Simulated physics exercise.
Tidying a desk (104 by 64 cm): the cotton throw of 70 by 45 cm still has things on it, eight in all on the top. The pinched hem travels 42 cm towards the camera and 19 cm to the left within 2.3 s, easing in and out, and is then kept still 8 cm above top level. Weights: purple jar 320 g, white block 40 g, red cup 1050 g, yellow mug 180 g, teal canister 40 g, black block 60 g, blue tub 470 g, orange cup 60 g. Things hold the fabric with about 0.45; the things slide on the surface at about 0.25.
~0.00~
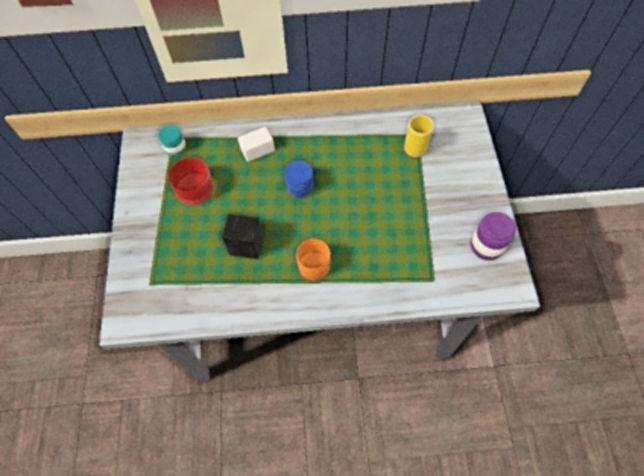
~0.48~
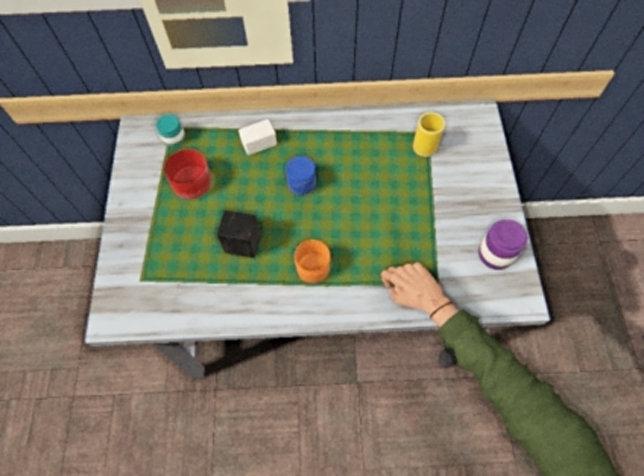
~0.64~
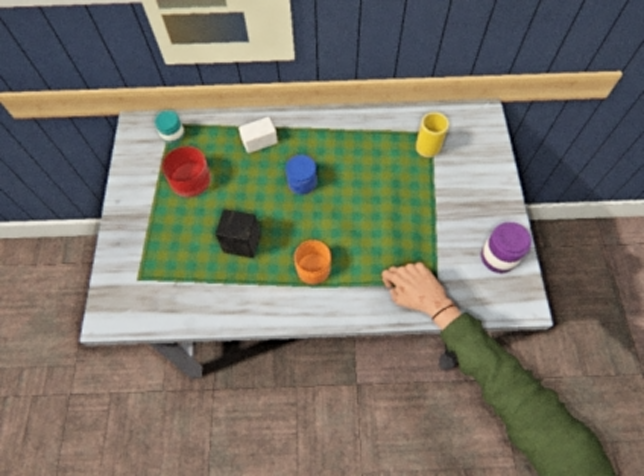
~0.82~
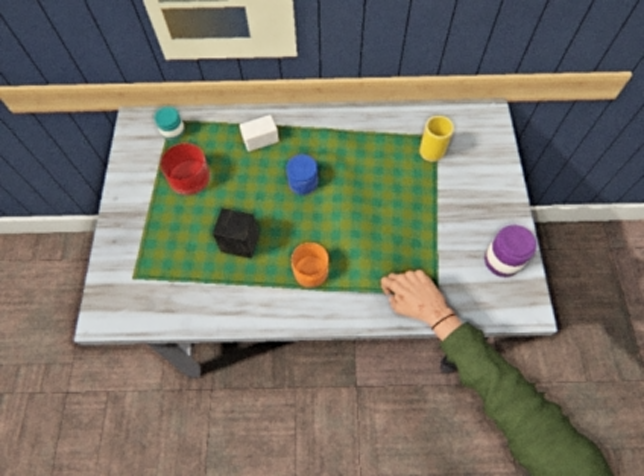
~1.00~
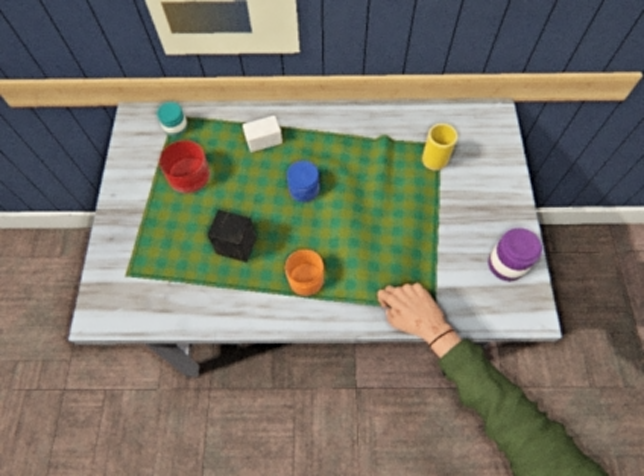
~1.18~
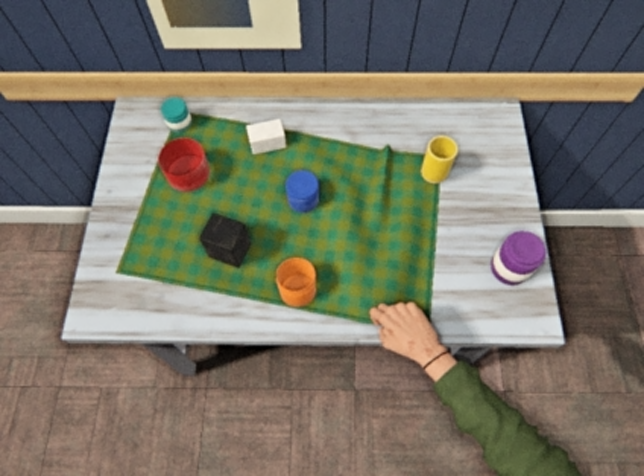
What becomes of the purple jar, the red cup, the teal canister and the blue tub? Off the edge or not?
In order: The purple jar stays on; the red cup keeps to the top; the teal canister remains up there; the blue tub goes over the edge.
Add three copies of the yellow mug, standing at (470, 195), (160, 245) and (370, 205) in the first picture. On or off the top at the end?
In that order: Remains, remains, goes over.
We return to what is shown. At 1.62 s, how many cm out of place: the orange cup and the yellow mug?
About: Orange cup 15 cm, yellow mug 20 cm.
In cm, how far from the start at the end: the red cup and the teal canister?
Red cup 40 cm, teal canister 60 cm.
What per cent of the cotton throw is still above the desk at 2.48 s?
About 60 per cent.
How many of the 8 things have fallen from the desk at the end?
5 of them.
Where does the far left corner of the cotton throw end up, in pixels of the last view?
At about (320, 291).
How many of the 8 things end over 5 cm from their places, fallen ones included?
That makes 7.
By 1.6 s, 90 % of the cotton throw is still over the top; blue tub 15 cm off its start, teal canister 9 cm off its start, red cup 6 cm off its start.
By 2.1 s, 75 % of the cotton throw is still over the top; blue tub 27 cm off its start, teal canister 19 cm off its start, red cup 14 cm off its start.
By 2.5 s, 60 % of the cotton throw is still over the top; blue tub 37 cm off its start at (307, 325), teal canister 27 cm off its start at (241, 168), red cup 21 cm off its start at (216, 226).
By 2.9 s, 30 % of the cotton throw is still over the top; blue tub over the edge, teal canister 37 cm off its start, red cup 29 cm off its start.
By 4.5 s, 20 % of the cotton throw is still over the top; teal canister 58 cm off its start at (303, 291), blue tub over the edge, red cup 39 cm off its start at (225, 310), purple jar 0 cm off its start at (528, 247).
